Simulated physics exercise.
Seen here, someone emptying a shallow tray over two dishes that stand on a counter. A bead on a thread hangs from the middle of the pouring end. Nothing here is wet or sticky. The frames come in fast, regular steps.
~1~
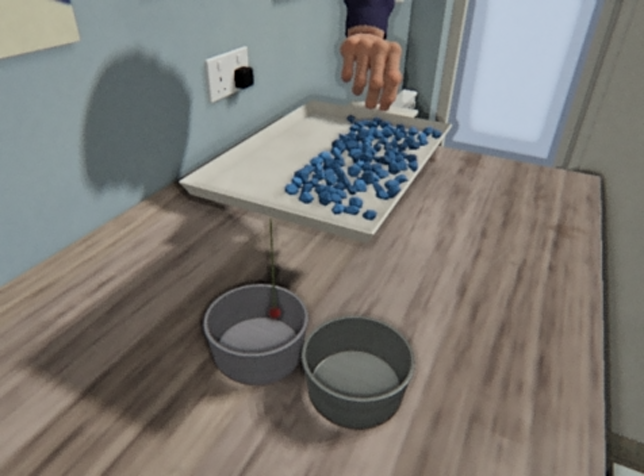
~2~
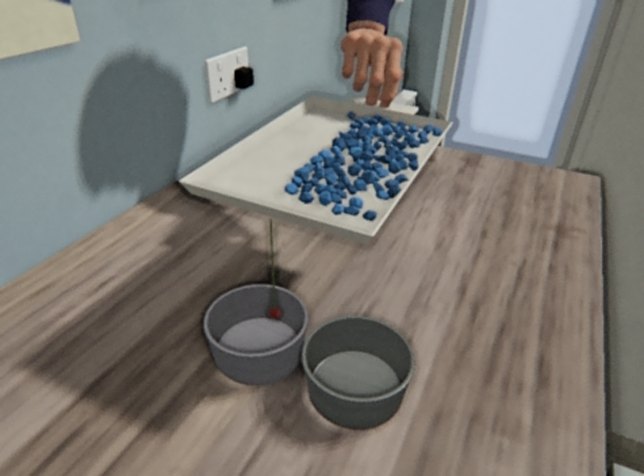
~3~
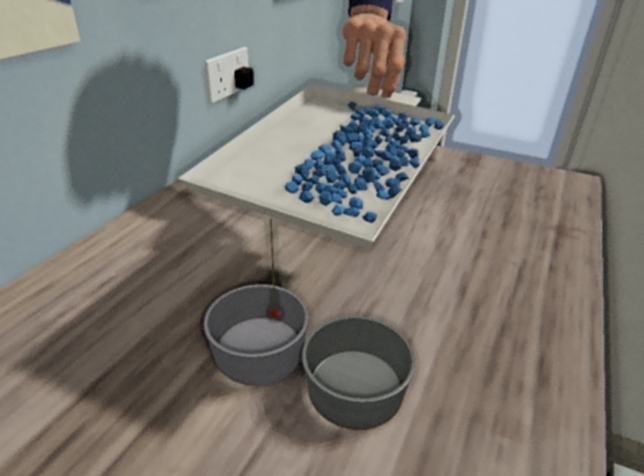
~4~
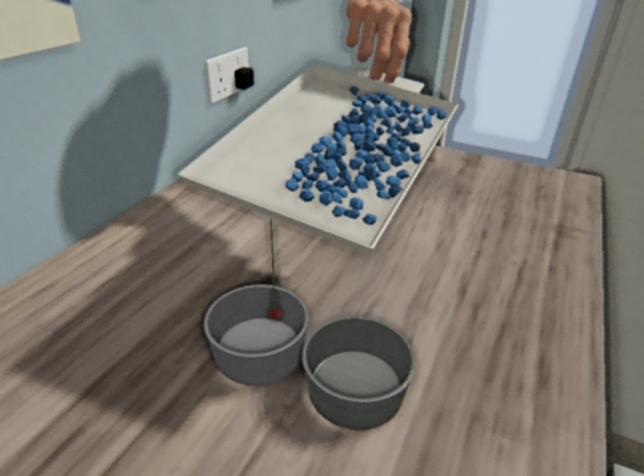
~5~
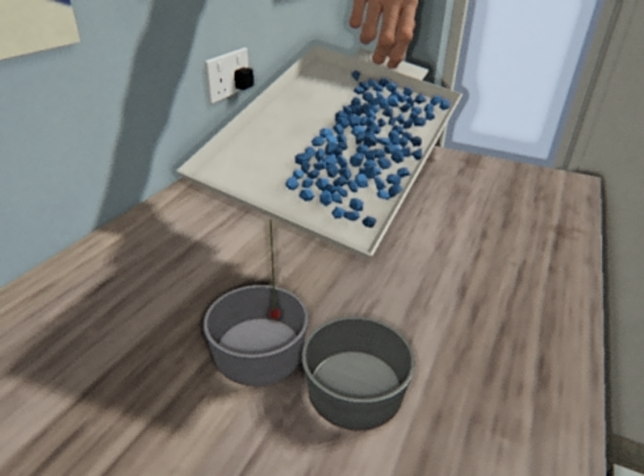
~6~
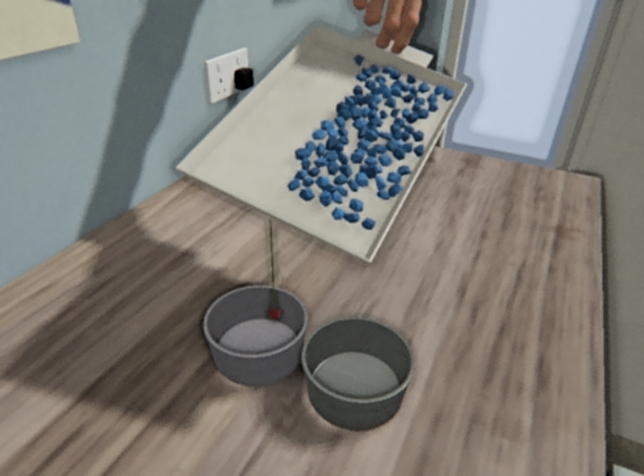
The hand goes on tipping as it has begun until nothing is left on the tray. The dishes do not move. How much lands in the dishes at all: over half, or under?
In the dishes lies more than half of it.
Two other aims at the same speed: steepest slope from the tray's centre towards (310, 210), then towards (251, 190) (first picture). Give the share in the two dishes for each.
In turn 20 and 10 in a hundred.
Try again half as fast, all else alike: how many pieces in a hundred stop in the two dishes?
Near 90 %.
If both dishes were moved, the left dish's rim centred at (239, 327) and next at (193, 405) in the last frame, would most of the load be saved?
At the first place above a half, at the second below a half.
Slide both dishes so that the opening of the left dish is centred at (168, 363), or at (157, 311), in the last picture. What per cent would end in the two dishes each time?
Roughly 0 per cent, and 0 per cent.
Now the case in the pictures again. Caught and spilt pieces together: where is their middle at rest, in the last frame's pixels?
Near (357, 385).
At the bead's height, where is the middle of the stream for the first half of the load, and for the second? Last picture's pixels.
First near (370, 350), later near (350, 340).
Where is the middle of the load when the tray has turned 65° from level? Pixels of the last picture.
Around (374, 223).
Just after the last frame, tray tipped steeply; the larger part on the tray; just a few in the right dish; roughly a quarter in the air.
A moment on, tray tipped past a quarter turn; the larger part in the right dish; about a tenth outside both; just a few in the air.
Further on, tray tipped past a quarter turn; almost all in the right dish; about a tenth outside both.
When it is over, tray tipped past a quarter turn; almost all in the right dish; not one in the left dish; about a tenth outside both.
